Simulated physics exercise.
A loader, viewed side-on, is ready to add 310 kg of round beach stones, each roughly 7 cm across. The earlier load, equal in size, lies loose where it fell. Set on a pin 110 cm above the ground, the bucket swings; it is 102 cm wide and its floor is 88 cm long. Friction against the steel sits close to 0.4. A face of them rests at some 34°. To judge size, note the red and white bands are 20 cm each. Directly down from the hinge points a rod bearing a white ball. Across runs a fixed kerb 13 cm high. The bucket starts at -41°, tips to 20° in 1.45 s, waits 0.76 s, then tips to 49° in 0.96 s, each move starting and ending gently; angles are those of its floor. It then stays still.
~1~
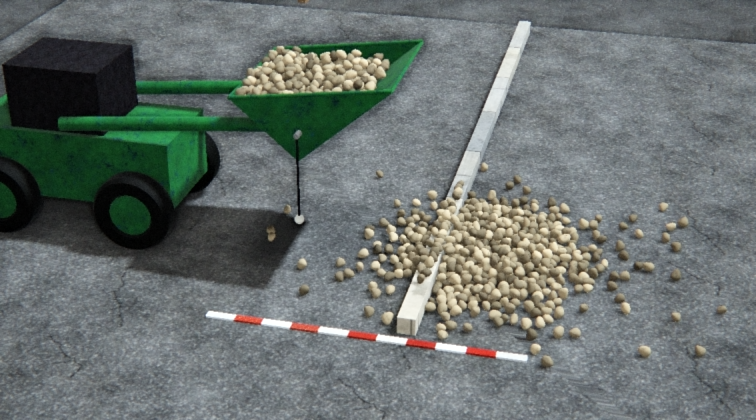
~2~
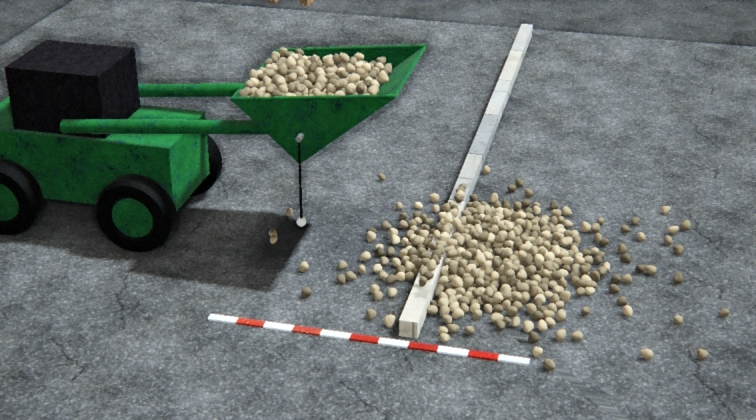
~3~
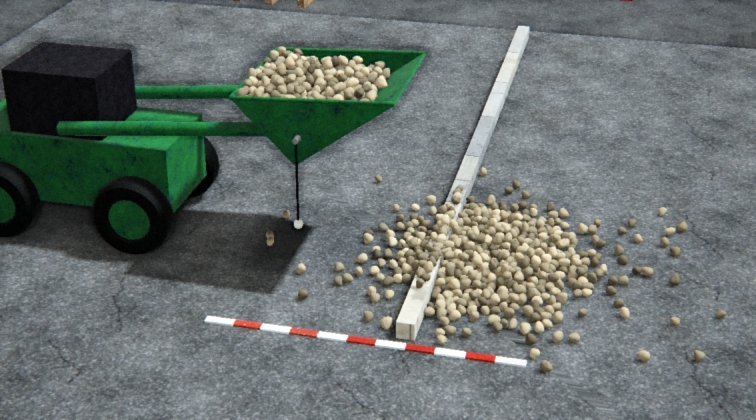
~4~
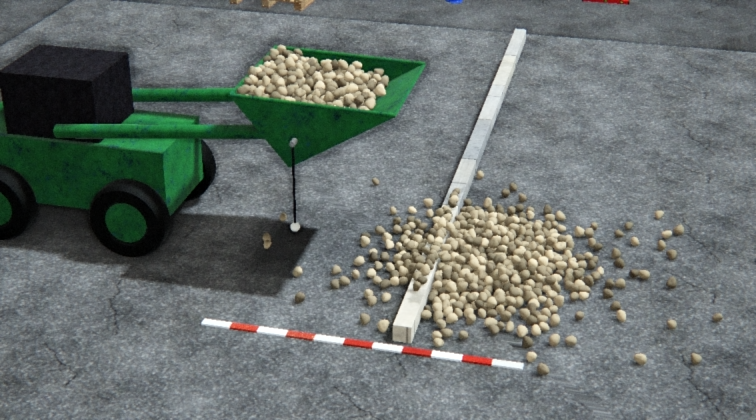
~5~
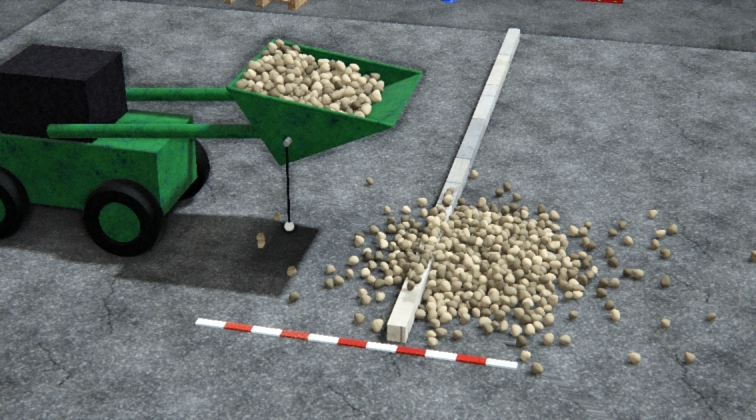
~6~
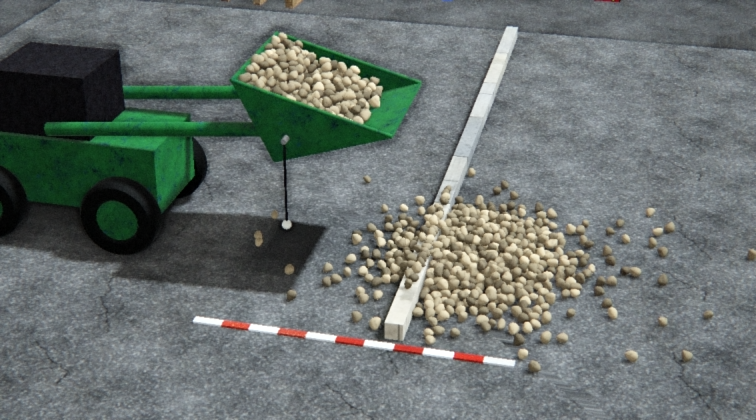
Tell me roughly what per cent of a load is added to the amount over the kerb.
Roughly 56 per cent of a load is added.
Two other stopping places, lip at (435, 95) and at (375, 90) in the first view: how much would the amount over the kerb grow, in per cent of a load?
Near 95 in a hundred first, near 35 in a hundred second.
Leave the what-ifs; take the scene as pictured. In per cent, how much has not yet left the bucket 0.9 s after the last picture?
85 %.
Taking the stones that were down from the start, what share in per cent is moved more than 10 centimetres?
Close to 5 in a hundred of them.
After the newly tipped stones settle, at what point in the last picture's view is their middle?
The centre sits about (442, 242).
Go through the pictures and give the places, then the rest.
The bucket is at -41°, its lip at (392, 92); the top of the load is at (317, 61). The earlier load is highest near (444, 228), 18 cm above ground level, 17 % on this side of the kerb, 83 % over the kerb, in the first picture.
The bucket is at -40°, its lip at (395, 97); the top of the load is at (304, 63), in the second picture.
Lip at (394, 104), floor tilted -37°, highest stones at (285, 62), in the third picture.
The bucket is at -32°, its lip at (395, 116); the top of the load is at (281, 58), in the fourth picture.
The bucket is at -25°, its lip at (392, 126); the top of the load is at (275, 55), in the fifth picture.
The bucket is at -18°, its lip at (392, 137); the top of the load is at (275, 49), in the sixth picture.
Then, 0.5 s after the last picture the floor is at 11°; in per cent of one load, 100 in the bucket, 17 on this side of the kerb, 83 over the kerb; the foremost stones are at (683, 277).
Then, 0.9 s after the last picture the floor is at 20°; in per cent of one load, 84 in the bucket, 32 on this side of the kerb, 84 over the kerb; the foremost stones are at (683, 277).
Then, 3.0 s after the last picture the floor is at 49°; in per cent of one load, 0 in the bucket, 61 on this side of the kerb, 139 over the kerb; the foremost stones are at (683, 277).
Then, 5.5 s after the last picture the floor is at 49°; in per cent of one load, 0 in the bucket, 61 on this side of the kerb, 139 over the kerb; the foremost stones are at (683, 277). Net gain over the kerb, 56.
